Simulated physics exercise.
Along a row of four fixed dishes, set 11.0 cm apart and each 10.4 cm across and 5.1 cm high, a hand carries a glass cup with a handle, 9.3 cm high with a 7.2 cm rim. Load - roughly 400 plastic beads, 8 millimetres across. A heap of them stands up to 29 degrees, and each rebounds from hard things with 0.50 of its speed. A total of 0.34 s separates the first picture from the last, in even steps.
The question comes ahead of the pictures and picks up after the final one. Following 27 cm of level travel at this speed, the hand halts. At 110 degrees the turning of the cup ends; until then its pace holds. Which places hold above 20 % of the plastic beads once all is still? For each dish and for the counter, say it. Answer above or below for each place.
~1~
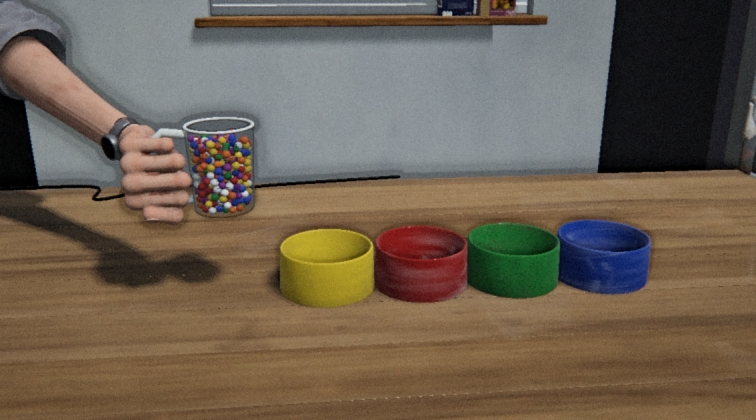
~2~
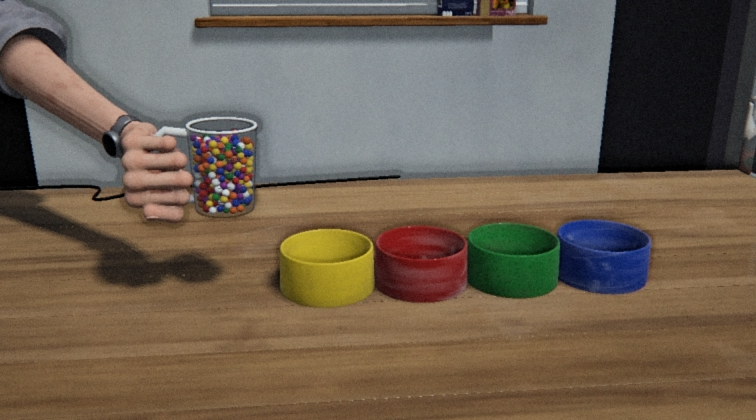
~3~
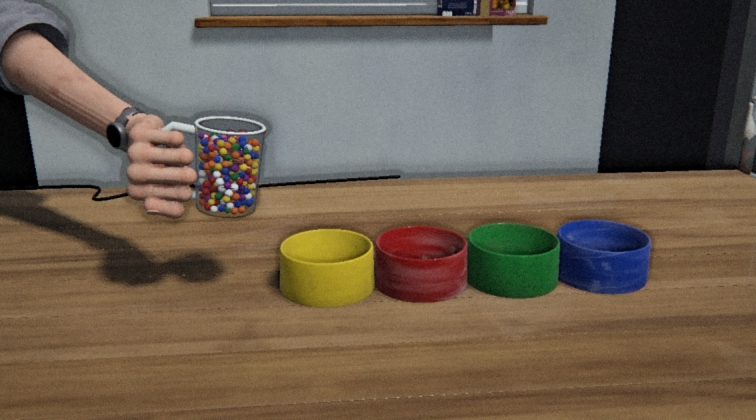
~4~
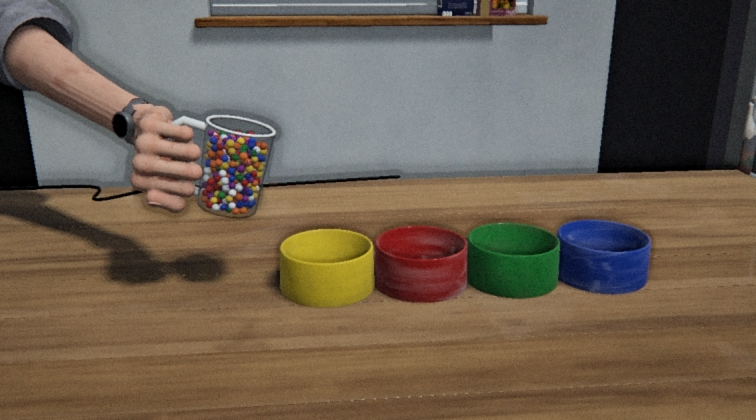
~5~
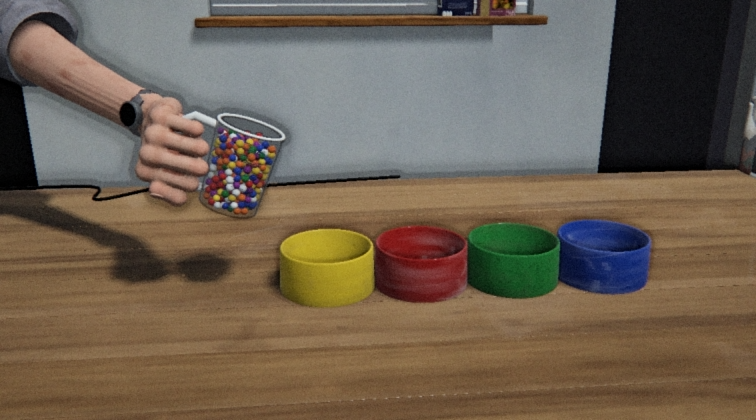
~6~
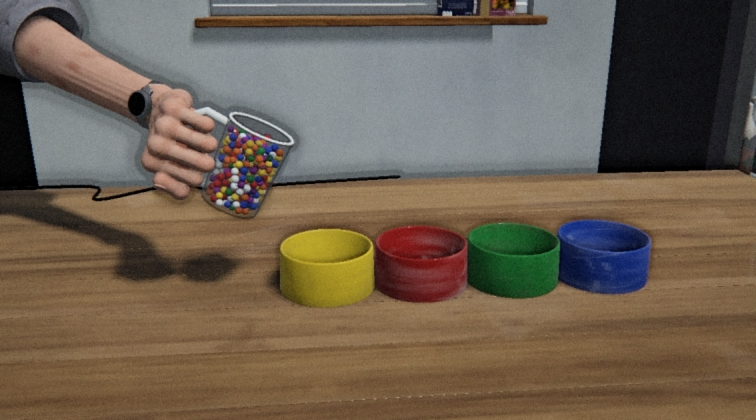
Red: Above, blue: Below, green: Below, yellow: Below, counter: Below.
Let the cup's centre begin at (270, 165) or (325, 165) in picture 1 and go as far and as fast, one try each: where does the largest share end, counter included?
The winner: Red; green.
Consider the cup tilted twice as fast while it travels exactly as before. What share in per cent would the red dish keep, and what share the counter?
Then red would get 20 and the counter 10.
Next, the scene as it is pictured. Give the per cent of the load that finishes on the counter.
Some 5 in a hundred.
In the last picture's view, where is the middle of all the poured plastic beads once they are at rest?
In the last view, approximately (423, 268).
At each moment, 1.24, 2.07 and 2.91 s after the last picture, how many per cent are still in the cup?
In turn: 25 %, 0 %, 0 %.
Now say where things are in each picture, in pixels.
Cup at (222, 167), tilt 0 degrees, lip at (253, 125), moved 0.0 cm; middle of the pieces at (223, 170); yellow dish at (327, 246); red dish at (421, 243); green dish at (513, 239); blue dish at (603, 236), in the first picture.
Cup at (223, 167), tilt 2 degrees, lip at (256, 126), moved 0.2 cm; middle of the pieces at (225, 170), in the second picture.
Cup at (228, 167), tilt 7 degrees, lip at (264, 129), moved 0.7 cm; middle of the pieces at (229, 170), in the third picture.
Cup at (234, 167), tilt 13 degrees, lip at (274, 133), moved 1.3 cm; middle of the pieces at (235, 170), in the fourth picture.
Cup at (240, 167), tilt 20 degrees, lip at (284, 138), moved 1.9 cm; middle of the pieces at (240, 169), in the fifth picture.
Cup at (245, 167), tilt 26 degrees, lip at (293, 142), moved 2.5 cm; middle of the pieces at (246, 169); yellow dish at (327, 246); red dish at (421, 243); green dish at (513, 239); blue dish at (603, 236), in the sixth picture.
Then, 1.24 s after the last picture, tilt 110 degrees; cup holds 25 %, red 60 %, yellow 5 %.
Then, 2.07 s after the last picture, tilt 110 degrees; cup holds 0 %, red 90 %, yellow 5 %.
Then, 2.91 s after the last picture, tilt 110 degrees; cup holds 0 %, red 90 %, yellow 5 %.
In the end, red 90 %, blue 0 %, green 0 %, yellow 5 %, counter 5 %.
